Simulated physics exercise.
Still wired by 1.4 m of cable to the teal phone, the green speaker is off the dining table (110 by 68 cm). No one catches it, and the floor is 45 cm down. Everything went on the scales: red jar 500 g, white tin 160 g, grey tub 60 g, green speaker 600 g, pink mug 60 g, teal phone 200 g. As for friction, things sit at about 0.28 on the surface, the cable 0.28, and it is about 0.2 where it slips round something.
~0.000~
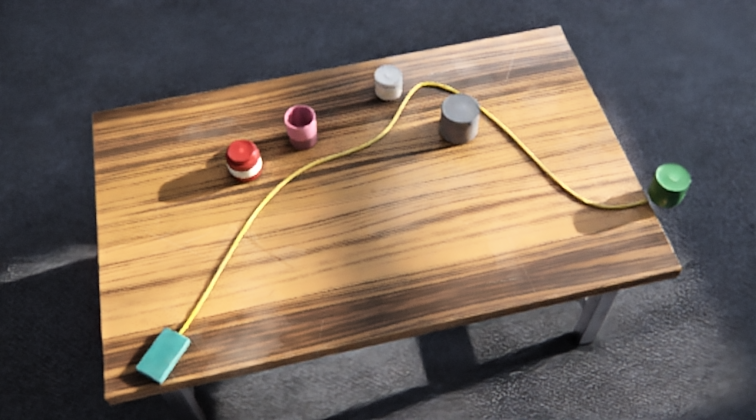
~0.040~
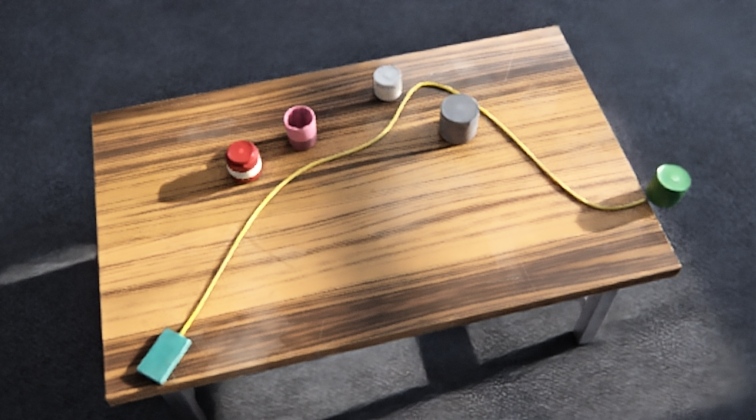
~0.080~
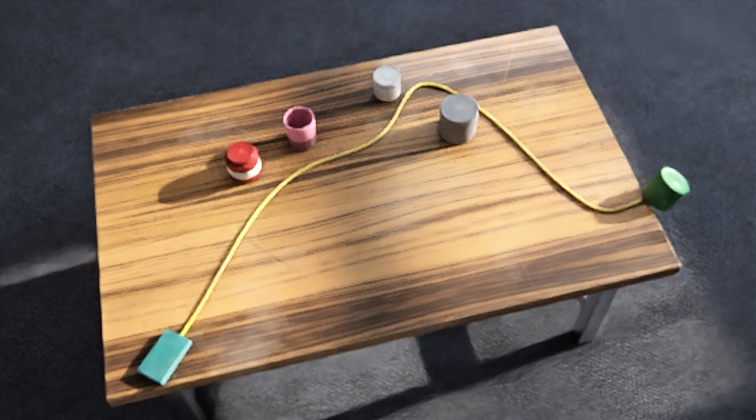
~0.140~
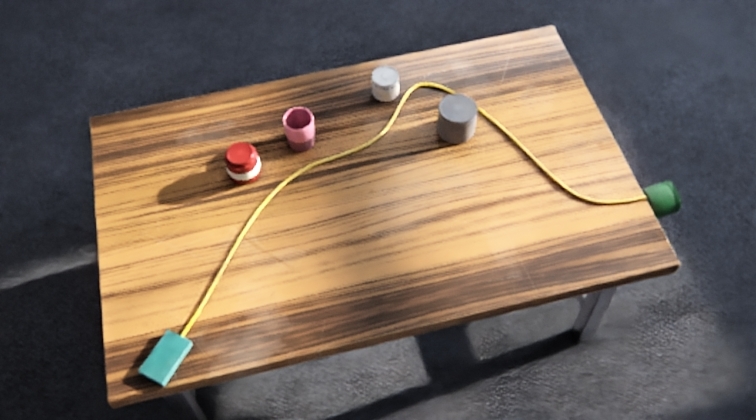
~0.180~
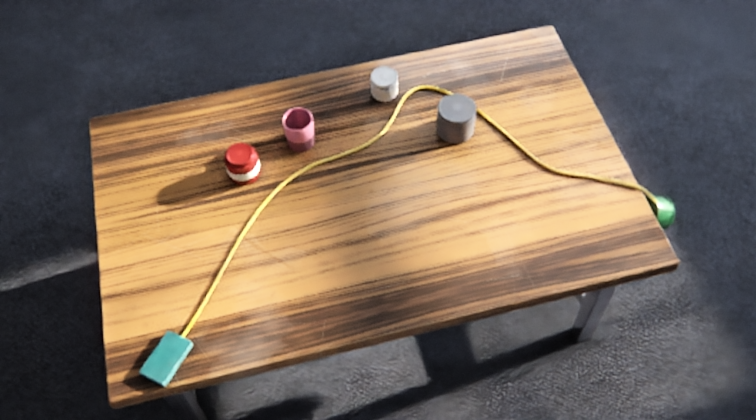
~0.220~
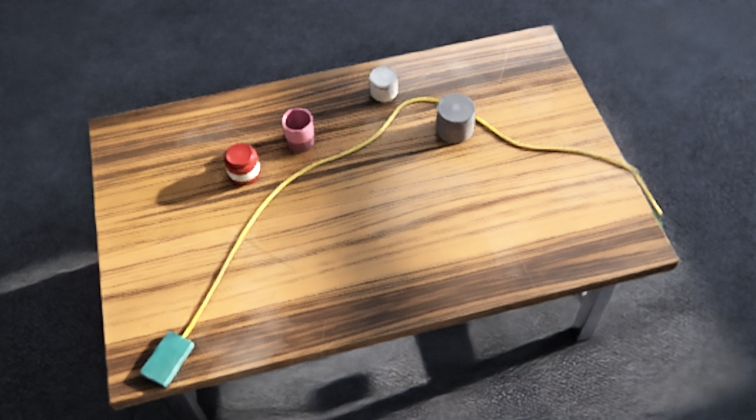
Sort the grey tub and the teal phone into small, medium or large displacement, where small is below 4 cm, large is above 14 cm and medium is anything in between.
Grey tub: Large; teal phone: Medium.
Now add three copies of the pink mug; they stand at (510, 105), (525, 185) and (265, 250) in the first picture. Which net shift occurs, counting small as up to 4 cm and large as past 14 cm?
In that order we get a slight shift, a slight shift and a big shift.
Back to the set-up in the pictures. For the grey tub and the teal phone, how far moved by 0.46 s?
Measured: Grey tub at 35 cm, teal phone at 6 cm.
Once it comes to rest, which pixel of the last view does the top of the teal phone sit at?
(201, 331).
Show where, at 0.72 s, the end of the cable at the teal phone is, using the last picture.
In the last view it is close to (228, 326).
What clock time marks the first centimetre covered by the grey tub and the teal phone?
Approx. times - grey tub: 0.28 s, teal phone: 0.32 s.
By 0.5 s, the cable's tail end at (222, 328); grey tub 35 cm off its start, teal phone 6 cm off its start, green speaker over the edge.
By 0.7 s, the cable's tail end at (228, 326); grey tub over the edge, teal phone 8 cm off its start, green speaker over the edge.
By 1.0 s, the cable's tail end at (228, 326); grey tub over the edge, teal phone 8 cm off its start at (201, 331), green speaker over the edge.
By 1.2 s, the cable's tail end at (228, 326); grey tub over the edge, teal phone 8 cm off its start, green speaker over the edge.
By 2.4 s, the cable's tail end at (228, 326); grey tub over the edge, teal phone 8 cm off its start at (201, 331), green speaker over the edge.
